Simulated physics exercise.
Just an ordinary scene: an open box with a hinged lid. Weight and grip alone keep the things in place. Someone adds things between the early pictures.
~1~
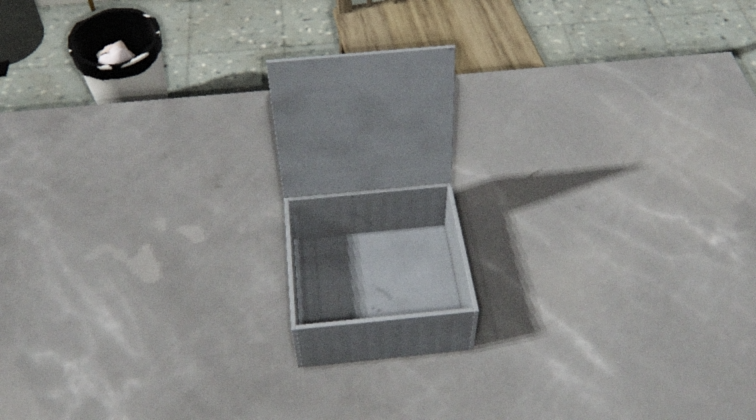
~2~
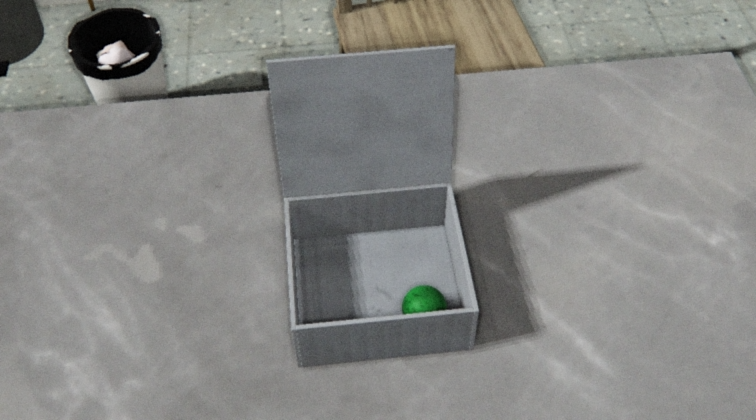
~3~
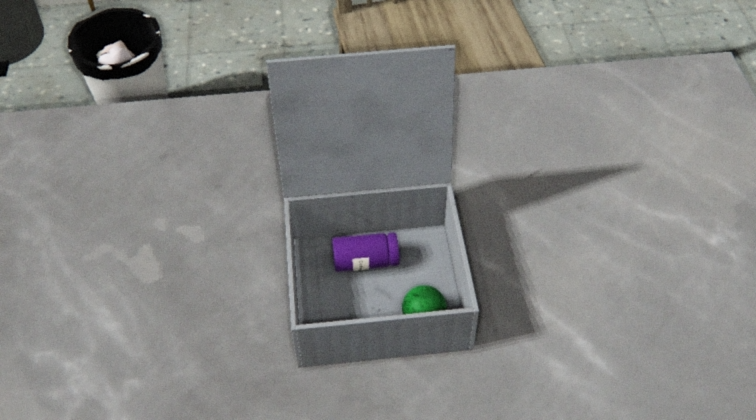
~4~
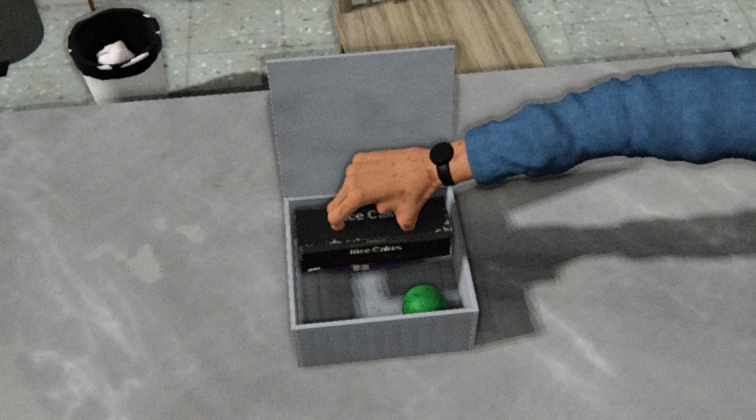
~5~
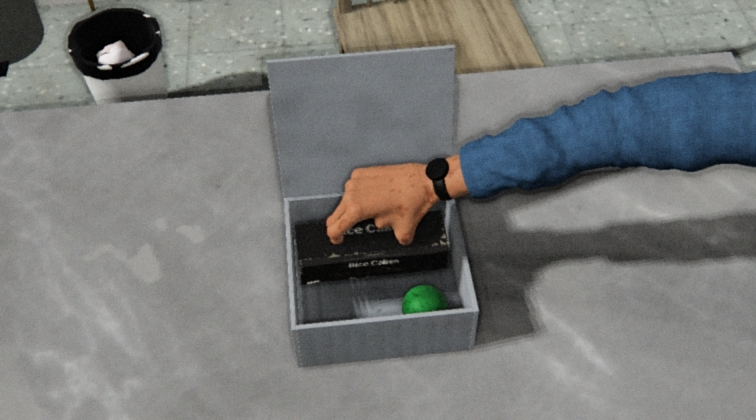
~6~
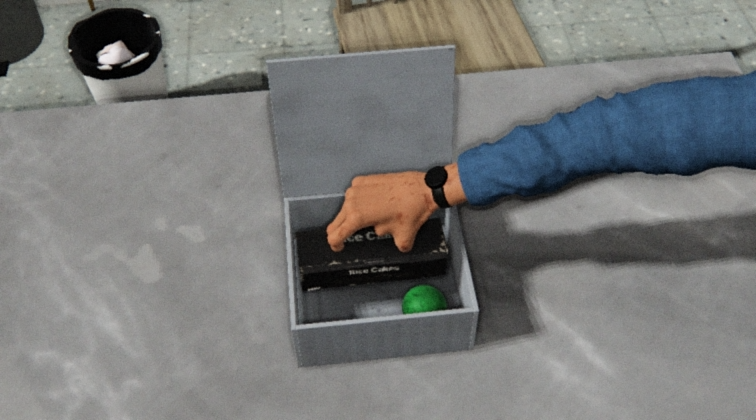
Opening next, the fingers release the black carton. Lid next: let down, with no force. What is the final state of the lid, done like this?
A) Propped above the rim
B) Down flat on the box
Answer: B.
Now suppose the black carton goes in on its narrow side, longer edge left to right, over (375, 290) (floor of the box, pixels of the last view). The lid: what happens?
Then it comes fully down.
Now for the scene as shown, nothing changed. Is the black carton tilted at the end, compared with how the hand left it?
Well, the black carton stays just as set.
Then, 1.30 s on from there, lid 86° above the rim; black carton shifted a little near (375, 282); purple shaker shifted a little; green ball shifted a little.
Then, 1.80 s on from there, lid 35° above the rim; black carton shifted a little near (375, 282); purple shaker shifted a little; green ball shifted a little.
In the end, lid shut; moved from the start, black carton; the other 2 unmoved. At the end, from the last picture's camera, black carton near (375, 282).
